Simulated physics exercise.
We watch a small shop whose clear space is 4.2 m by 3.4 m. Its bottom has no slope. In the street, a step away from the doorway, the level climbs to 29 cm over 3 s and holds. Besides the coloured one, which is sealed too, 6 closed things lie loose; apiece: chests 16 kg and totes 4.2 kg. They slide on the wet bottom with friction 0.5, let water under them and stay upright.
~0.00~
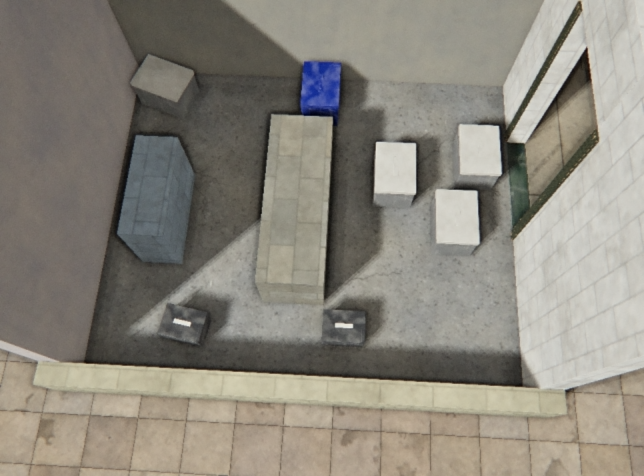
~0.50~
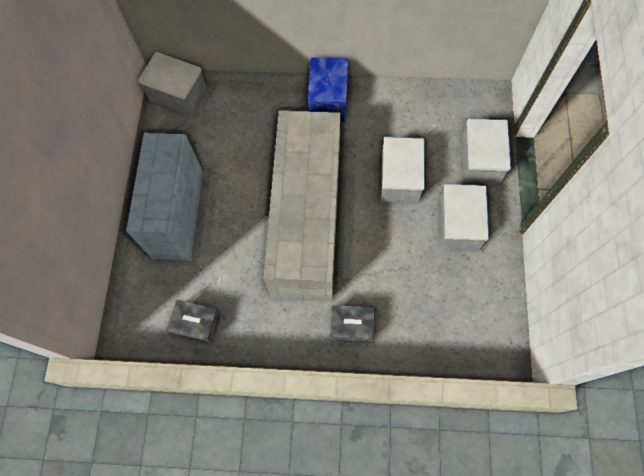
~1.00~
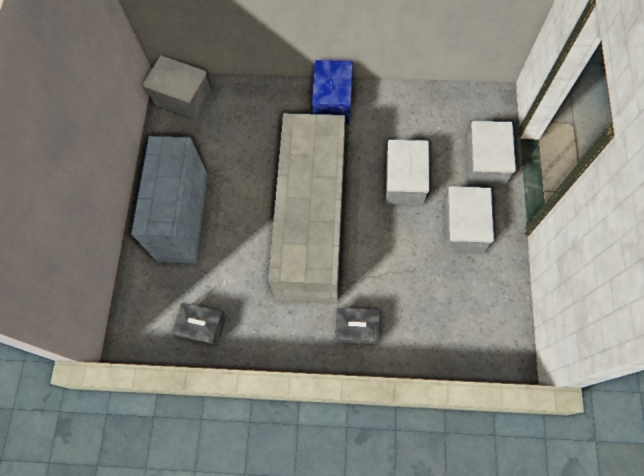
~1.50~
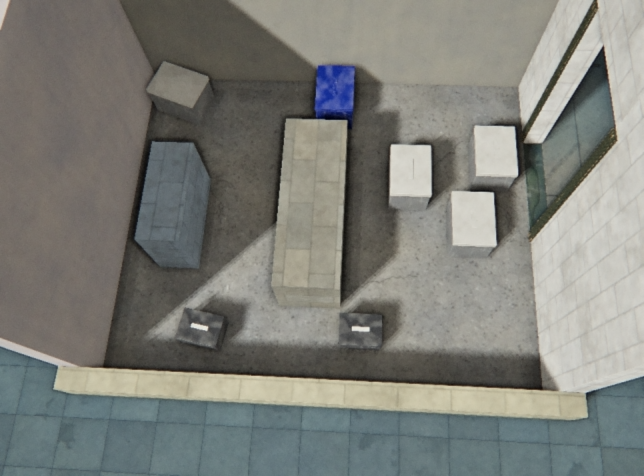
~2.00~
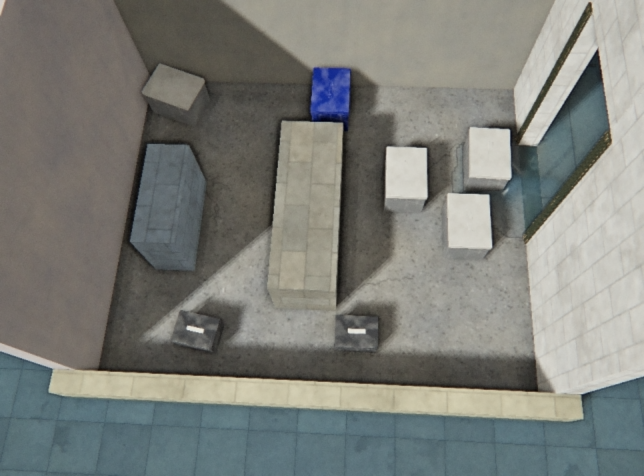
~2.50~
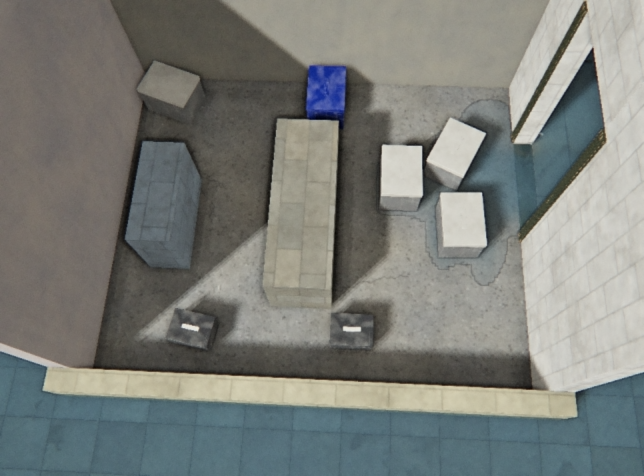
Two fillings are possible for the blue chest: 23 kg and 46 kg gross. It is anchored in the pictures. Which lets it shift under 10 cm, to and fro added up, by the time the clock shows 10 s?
Verdict: Neither load is enough.
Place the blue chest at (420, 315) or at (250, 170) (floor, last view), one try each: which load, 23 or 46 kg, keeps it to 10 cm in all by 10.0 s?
In turn: It takes the larger; it takes the larger.
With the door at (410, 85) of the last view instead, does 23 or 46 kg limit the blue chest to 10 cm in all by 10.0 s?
In that case the smaller load will do.
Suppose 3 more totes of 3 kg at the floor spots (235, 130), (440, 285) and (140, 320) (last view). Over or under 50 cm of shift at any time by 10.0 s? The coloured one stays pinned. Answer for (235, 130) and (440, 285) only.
In turn: Past it, more.
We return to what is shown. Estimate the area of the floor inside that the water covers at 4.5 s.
About 8.0 m2.
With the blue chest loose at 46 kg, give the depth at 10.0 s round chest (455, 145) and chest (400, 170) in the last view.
Roughly 15 and 18 cm.
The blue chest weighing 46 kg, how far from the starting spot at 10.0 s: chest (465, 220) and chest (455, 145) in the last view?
In turn: 140 cm, 200 cm.
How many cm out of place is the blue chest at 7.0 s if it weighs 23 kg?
About 140 cm.
After 3.5 s the blue chest would be 0 cm from its start with 23 kg and 0 cm from its start with 46 kg; 0 cm of water round it then.
After 4.5 s the blue chest would be 55 cm from its start with 23 kg and 10 cm from its start with 46 kg; 11 cm of water round it then.
After 7.0 s the blue chest would be 141 cm from its start with 23 kg and 34 cm from its start with 46 kg; 11 cm of water round it then.
After 10.0 s the blue chest would be 128 cm from its start with 23 kg and 98 cm from its start with 46 kg; 15 cm of water round it then.
